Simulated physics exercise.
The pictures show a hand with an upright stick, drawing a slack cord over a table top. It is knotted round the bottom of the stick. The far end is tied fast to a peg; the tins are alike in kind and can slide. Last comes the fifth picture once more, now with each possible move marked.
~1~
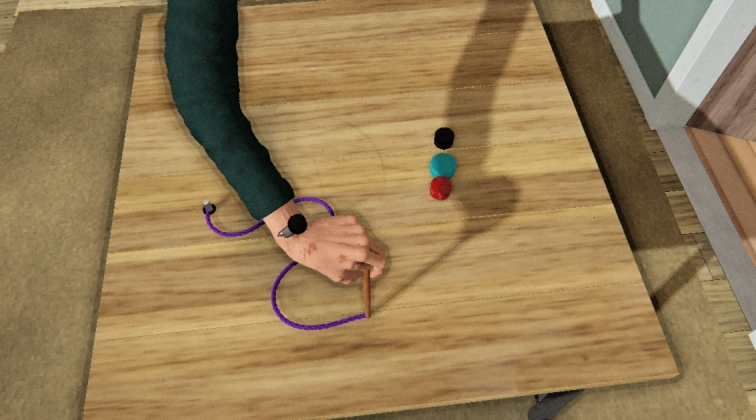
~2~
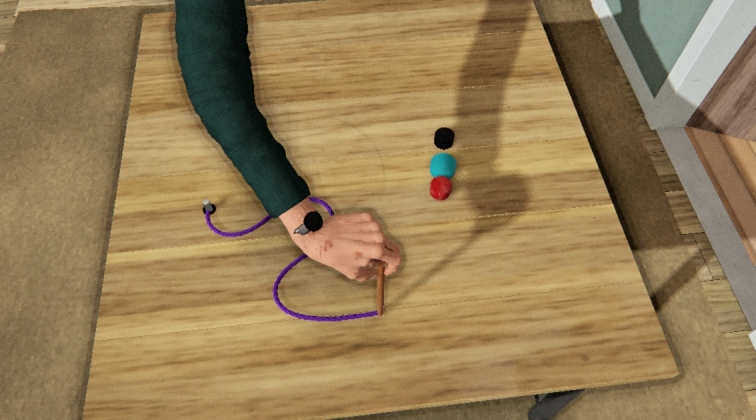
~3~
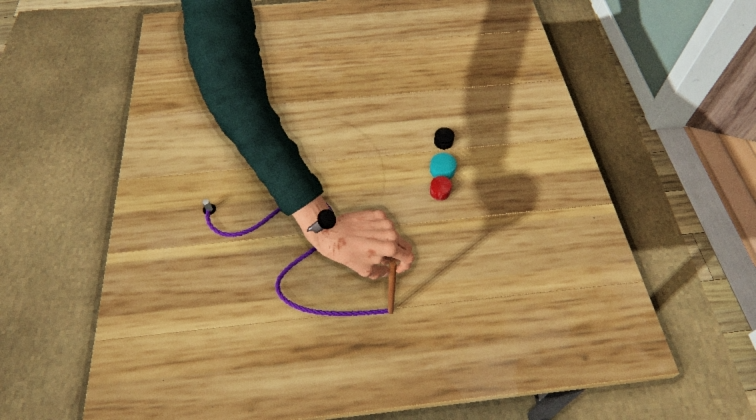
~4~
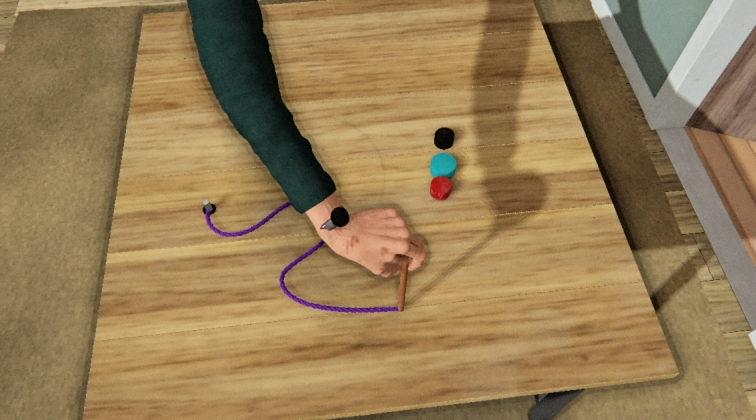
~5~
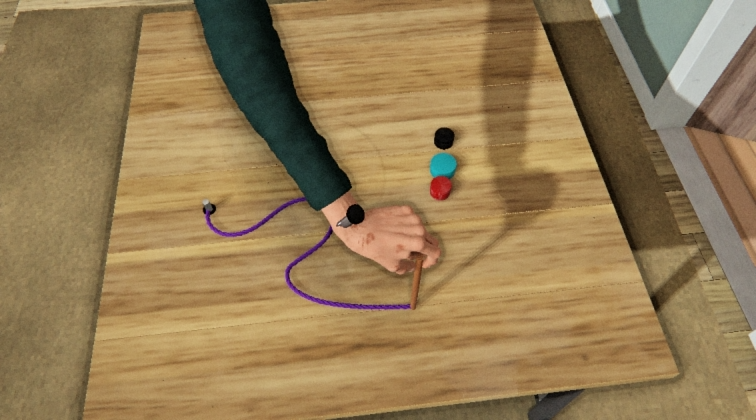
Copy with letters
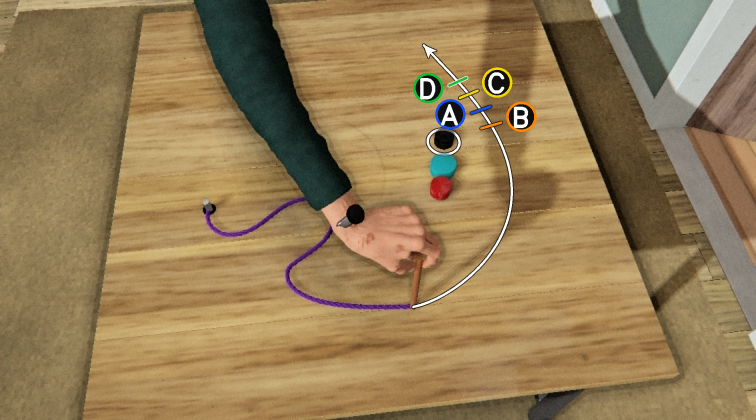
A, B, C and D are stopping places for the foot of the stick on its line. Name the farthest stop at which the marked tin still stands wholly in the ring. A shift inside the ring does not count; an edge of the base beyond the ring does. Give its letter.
Stop at D.
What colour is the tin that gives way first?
Red.
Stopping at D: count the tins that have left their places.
By then, two.
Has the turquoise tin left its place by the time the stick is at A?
No.
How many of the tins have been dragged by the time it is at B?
The count is none.
On the marked copy, A at (481, 110); B at (491, 126); C at (469, 94); D at (458, 82); the ring at (444, 142); the route from (413, 307) via (509, 167) to (424, 45).
Following D. Soon after the start, foot of the stick (501, 237); black tin (444, 139).
Later, foot of the stick (501, 144); black tin (444, 139).
In the end, foot of the stick (458, 82); red tin (418, 171); turquoise tin (431, 156); black tin (444, 139); the black tin is still in its ring.
As for the rest, A is safe but short; B is safe but short; C is safe but short.
